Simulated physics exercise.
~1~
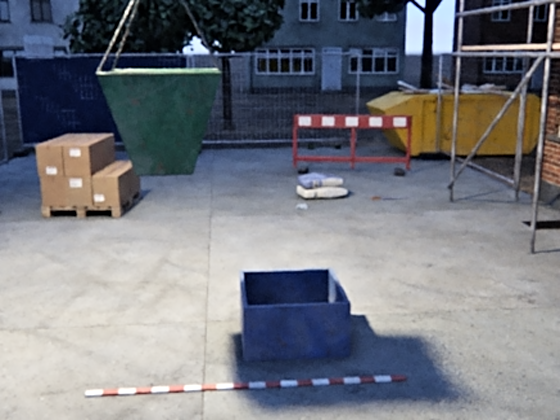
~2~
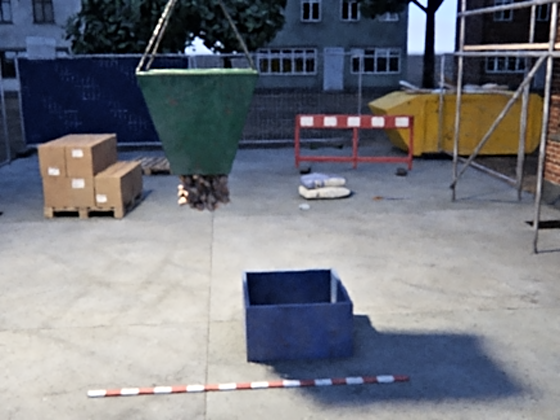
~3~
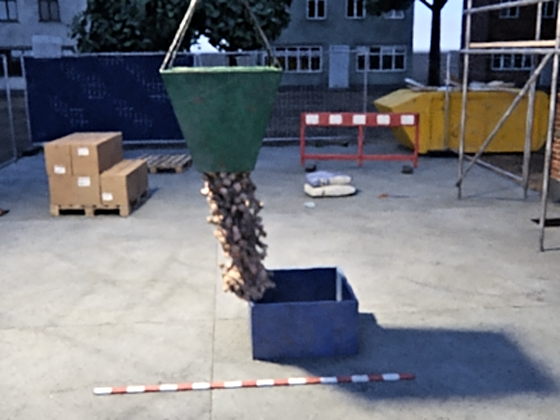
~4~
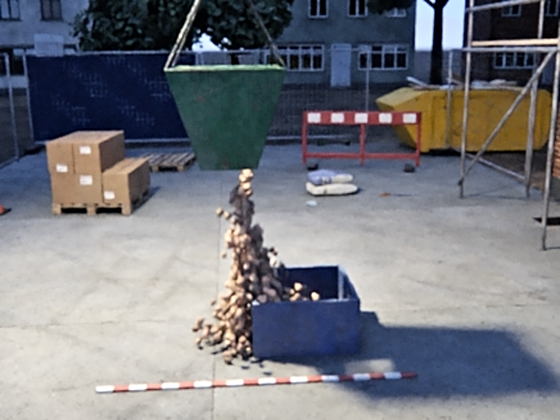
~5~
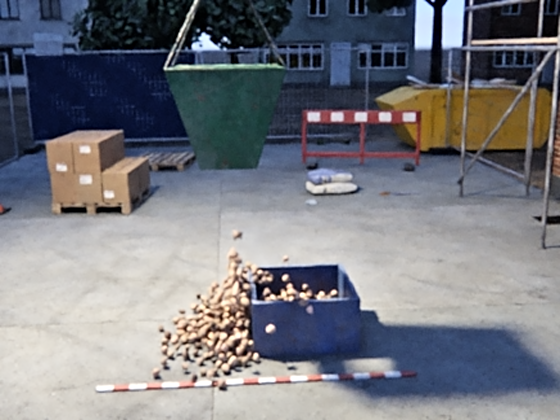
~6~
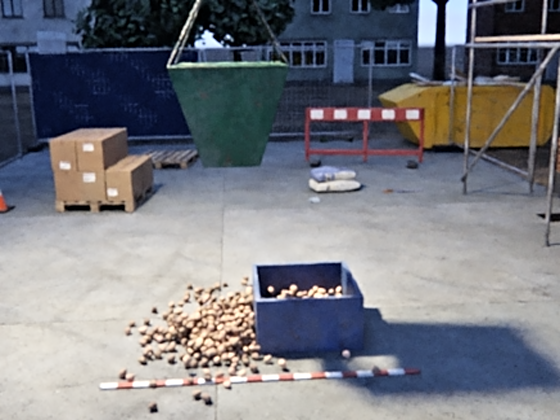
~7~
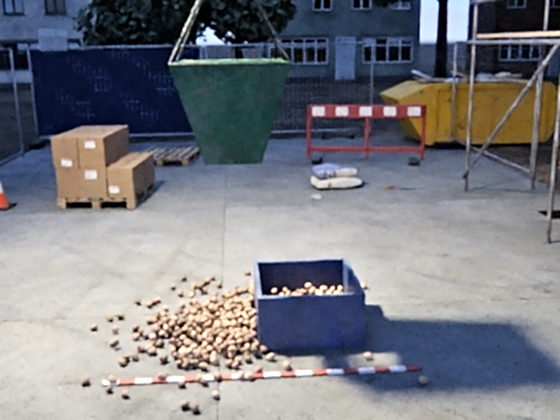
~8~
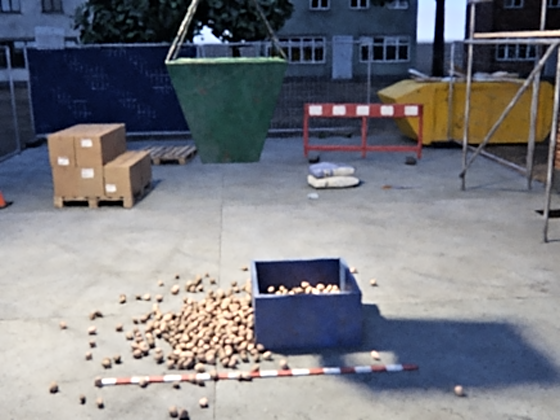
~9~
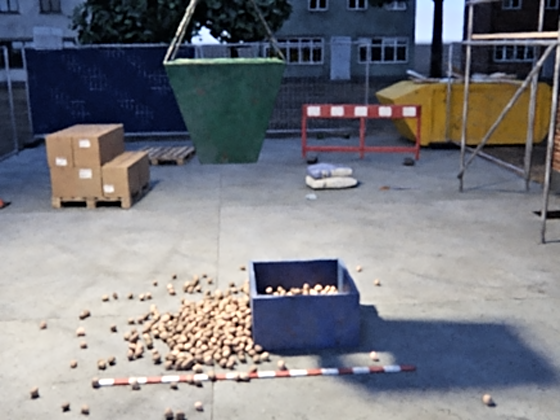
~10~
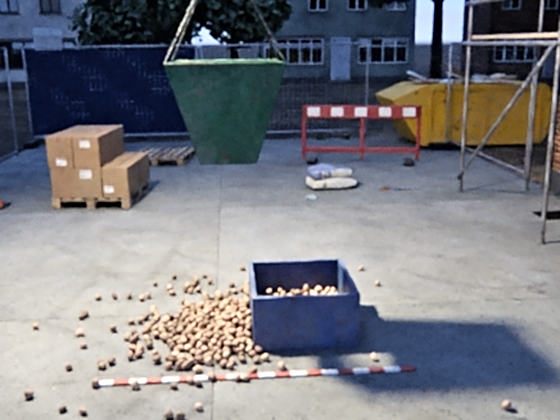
Concrete yard with a green crane skip swinging right and dropping cobbles, about half landing in a blue bin, half scattering left.
